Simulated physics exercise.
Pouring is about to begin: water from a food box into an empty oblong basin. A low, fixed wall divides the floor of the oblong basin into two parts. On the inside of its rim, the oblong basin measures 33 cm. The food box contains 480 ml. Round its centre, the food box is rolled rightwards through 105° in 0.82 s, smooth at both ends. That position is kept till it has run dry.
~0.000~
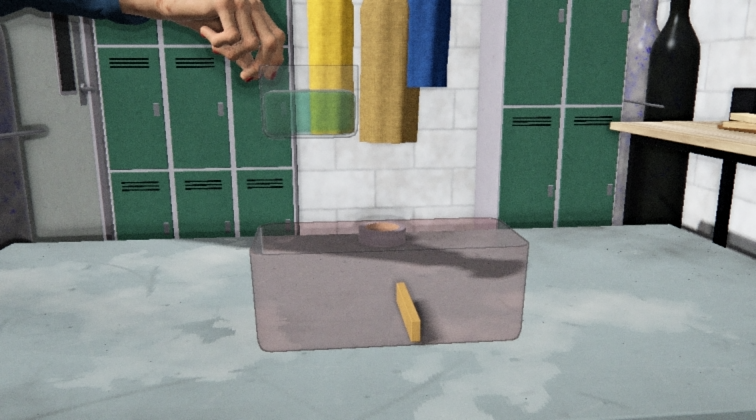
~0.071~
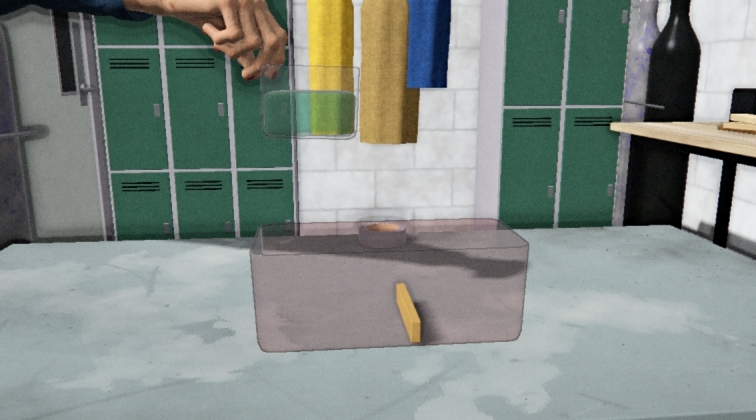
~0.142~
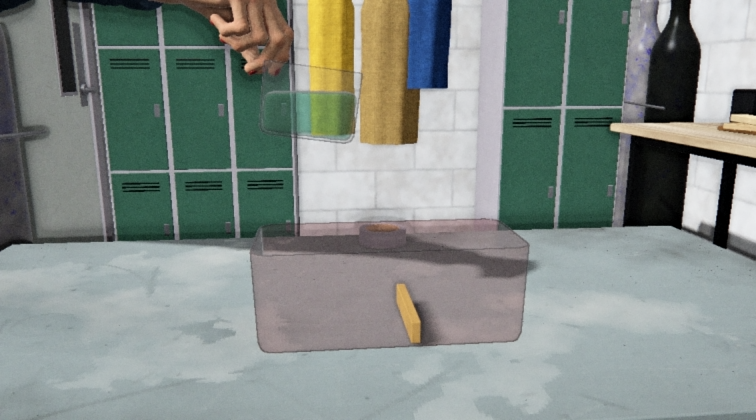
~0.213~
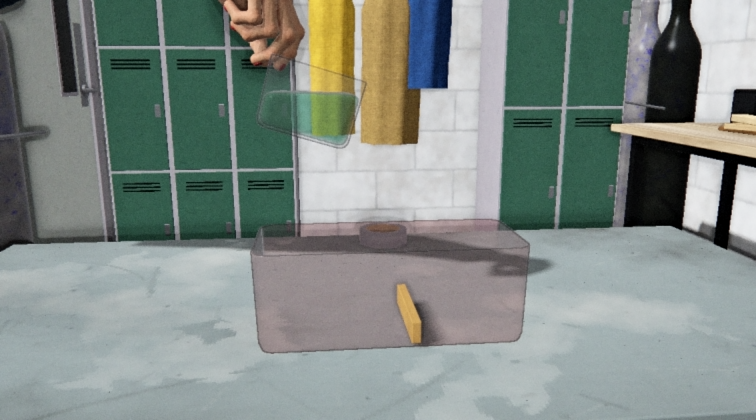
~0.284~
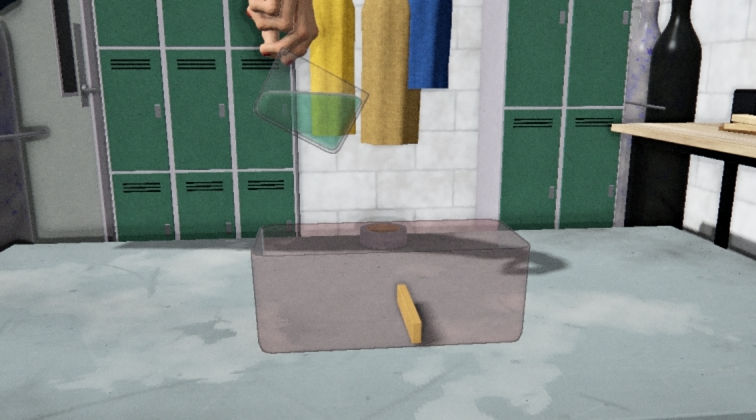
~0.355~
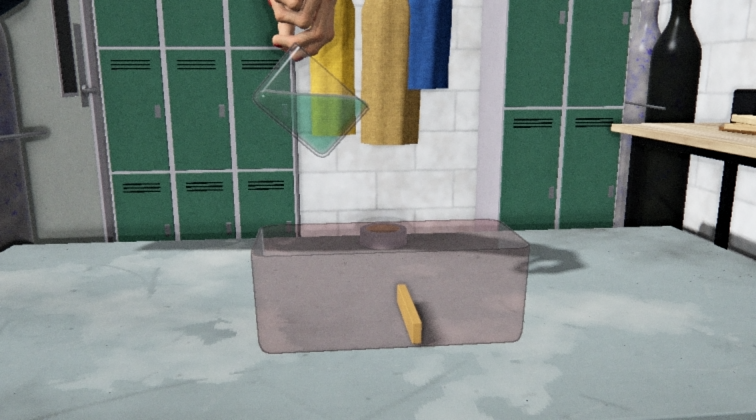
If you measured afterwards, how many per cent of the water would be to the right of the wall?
About 58 out of 100.
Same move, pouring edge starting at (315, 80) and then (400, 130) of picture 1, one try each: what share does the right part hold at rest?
Roughly 15 per cent the first time and 90 per cent the second.
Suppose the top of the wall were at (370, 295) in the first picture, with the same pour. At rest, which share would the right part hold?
In that case some 95 per cent.
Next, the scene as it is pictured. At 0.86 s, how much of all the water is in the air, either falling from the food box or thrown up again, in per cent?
Some 12 % is up in the air.
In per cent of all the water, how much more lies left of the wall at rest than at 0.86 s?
Roughly 22 in a hundred.
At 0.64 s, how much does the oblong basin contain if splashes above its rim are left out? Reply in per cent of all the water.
Close to 20 in a hundred.
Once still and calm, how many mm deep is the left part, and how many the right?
Some 8 mm on the left and 16 mm on the right.
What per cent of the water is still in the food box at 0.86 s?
Around 10 percent of it.
After 0.64 s the tilt is 94° and 36 per cent is still to pour, 3 is left of the wall and 17 right of it.
After 0.86 s the tilt is 105° and 9 per cent is still to pour, 19 is left of the wall and 60 right of it.
After 1.08 s the tilt is 105° and 0 per cent is still to pour, 36 is left of the wall and 60 right of it.
After 1.32 s the tilt is 105° and 0 per cent is still to pour, 41 is left of the wall and 58 right of it.
In the end 41 per cent lies left of the wall, 58 right of it and 1 outside.
